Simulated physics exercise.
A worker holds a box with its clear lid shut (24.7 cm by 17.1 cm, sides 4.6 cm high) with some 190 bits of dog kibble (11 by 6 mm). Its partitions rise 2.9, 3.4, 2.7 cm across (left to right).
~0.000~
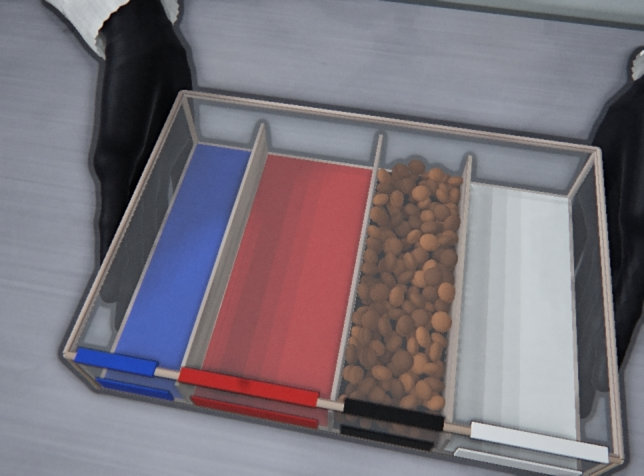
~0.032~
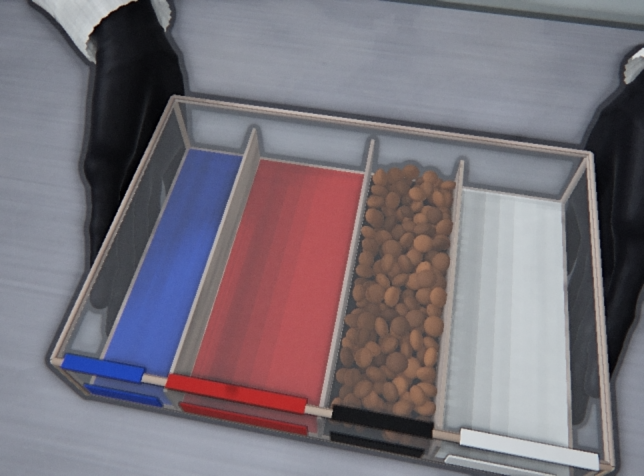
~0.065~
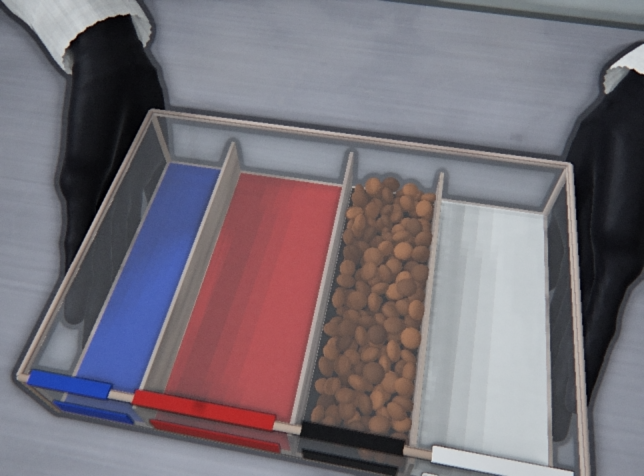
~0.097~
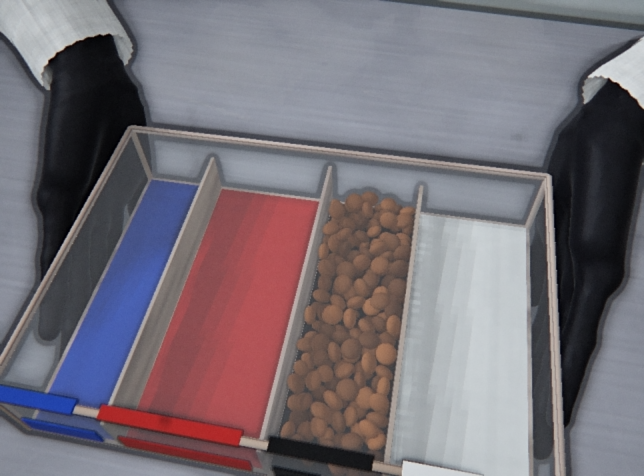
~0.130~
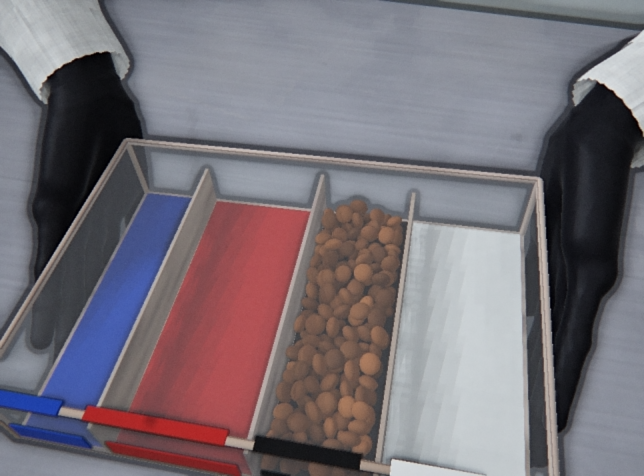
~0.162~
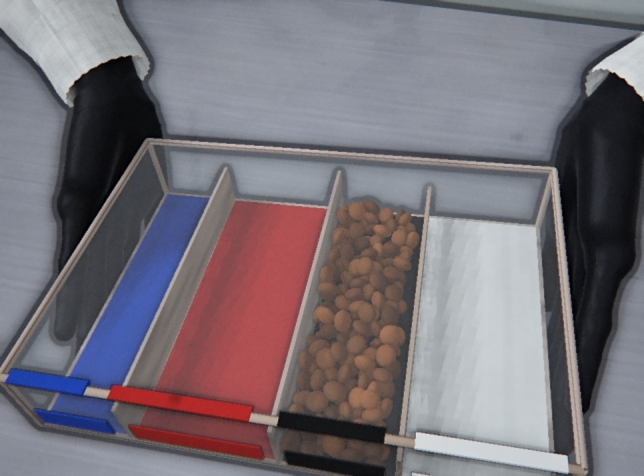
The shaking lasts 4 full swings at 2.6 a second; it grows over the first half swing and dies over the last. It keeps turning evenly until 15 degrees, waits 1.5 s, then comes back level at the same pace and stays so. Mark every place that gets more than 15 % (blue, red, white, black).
Blue no, red no, white yes, black yes.
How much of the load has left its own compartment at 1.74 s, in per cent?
Some 25 per cent.
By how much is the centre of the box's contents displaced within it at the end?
Roughly 4.0 cm.
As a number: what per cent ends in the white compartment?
Roughly 25 per cent.
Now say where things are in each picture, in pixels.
The first picture shows box at (330, 407); tilt 0 degrees; moved 0.0 cm; black 100 %.
The second picture shows box at (318, 414); tilt 1 degrees; moved 0.6 cm.
The third picture shows box at (288, 431); tilt 2 degrees; moved 2.1 cm.
The fourth picture shows box at (256, 446); tilt 5 degrees; moved 3.7 cm; low side back left.
The fifth picture shows box at (242, 447); tilt 8 degrees; moved 4.2 cm; low side back left.
The sixth picture shows box at (266, 424); tilt 12 degrees; moved 3.0 cm; low side back left; black 100 %. It turns about 120 degrees a second.
After 0.77 s, tilt 15 degrees; white 15 %, black 85 %; middle of all pieces near (444, 221).
After 1.27 s, tilt 15 degrees; white 20 %, black 80 %; middle of all pieces near (316, 300).
After 1.74 s, tilt 15 degrees; white 25 %, black 75 %; middle of all pieces near (427, 236).
After 2.18 s, tilt 0 degrees; white 25 %, black 75 %; middle of all pieces near (425, 228).
By 2.4 s all is still; blue 0 %, red 0 %, white 25 %, black 75 %.
